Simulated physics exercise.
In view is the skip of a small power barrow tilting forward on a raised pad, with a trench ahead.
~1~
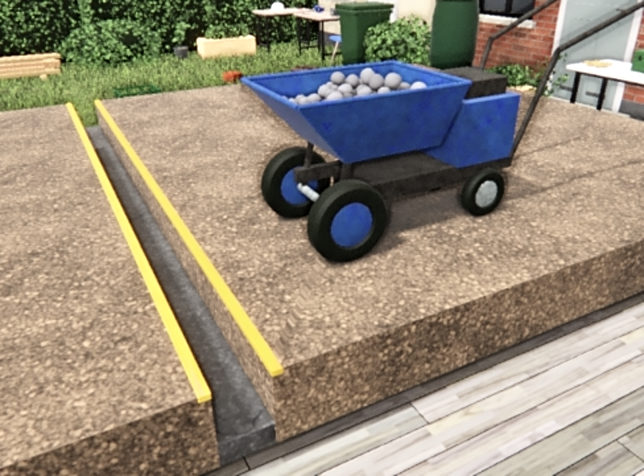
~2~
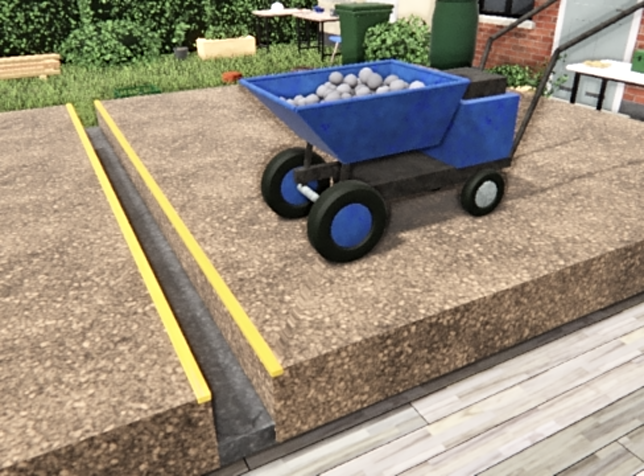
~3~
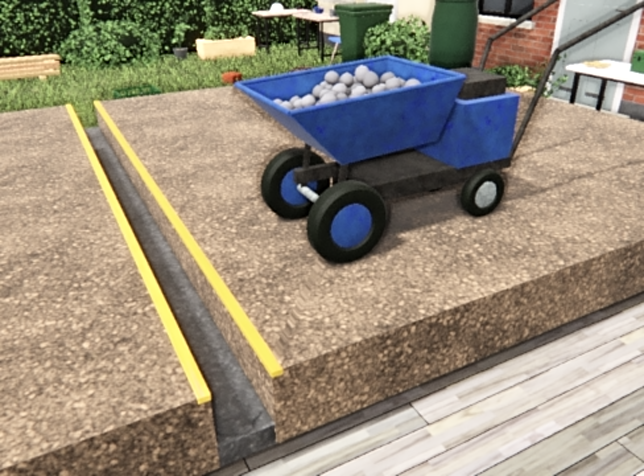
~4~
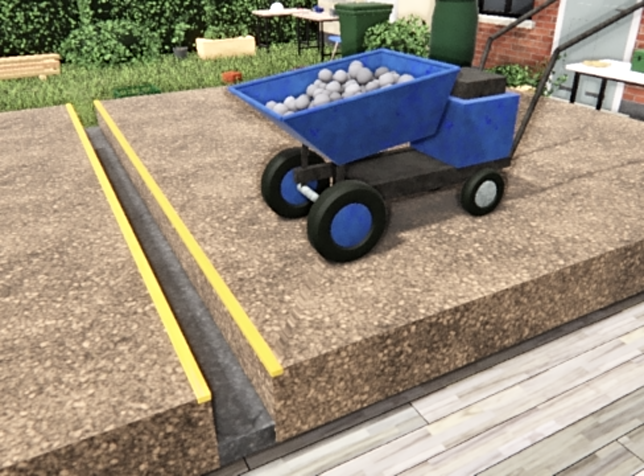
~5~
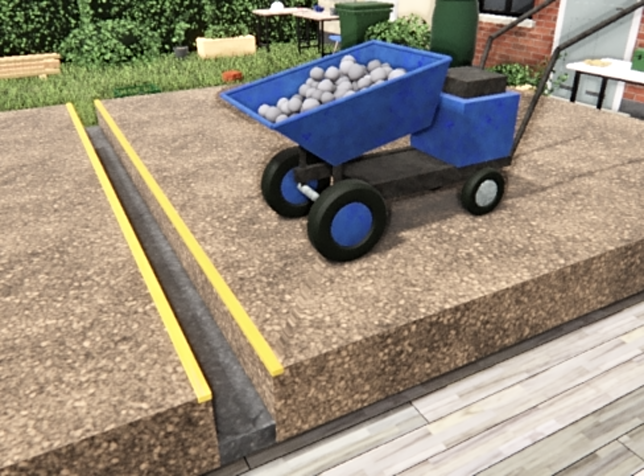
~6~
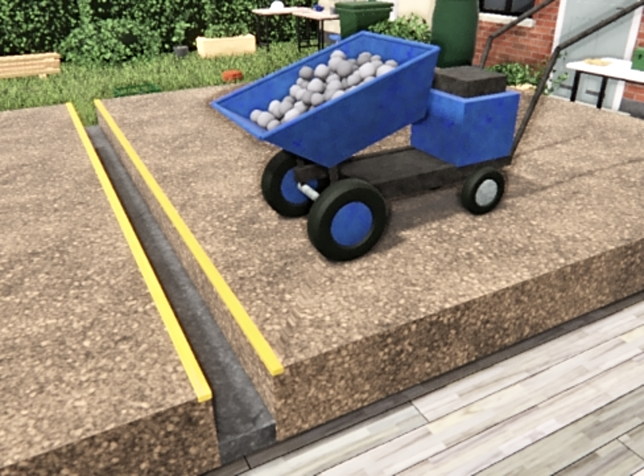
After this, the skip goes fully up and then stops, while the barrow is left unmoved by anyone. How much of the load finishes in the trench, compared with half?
More than half of it.
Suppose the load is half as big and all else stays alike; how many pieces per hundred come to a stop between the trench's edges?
I'd put it at about 100 per cent.
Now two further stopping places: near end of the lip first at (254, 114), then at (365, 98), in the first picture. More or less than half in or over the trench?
Run 1 - a minority. Run 2 - a minority.
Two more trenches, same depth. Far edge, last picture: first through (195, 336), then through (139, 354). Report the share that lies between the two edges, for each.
Close to 60 per cent in the first, close to 100 per cent in the second.
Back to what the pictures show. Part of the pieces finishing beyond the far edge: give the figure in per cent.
It works out to close to 15 per cent.
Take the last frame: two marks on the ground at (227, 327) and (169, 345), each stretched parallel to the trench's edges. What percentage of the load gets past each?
I'd say some 70 in a hundred, and after that 10 in a hundred.
Soon, skip tipped steeply; all in the skip.
A while on, skip tipped steeply; most in the skip; about a quarter in or heaped over the trench; a stray few beyond it; a stray few falling.
Towards the end, skip tipped right over; a small part in the skip; most in or heaped over the trench; a small part beyond it.
Finally, skip tipped right over; a small part in the skip; most in or heaped over the trench; a small part beyond it.
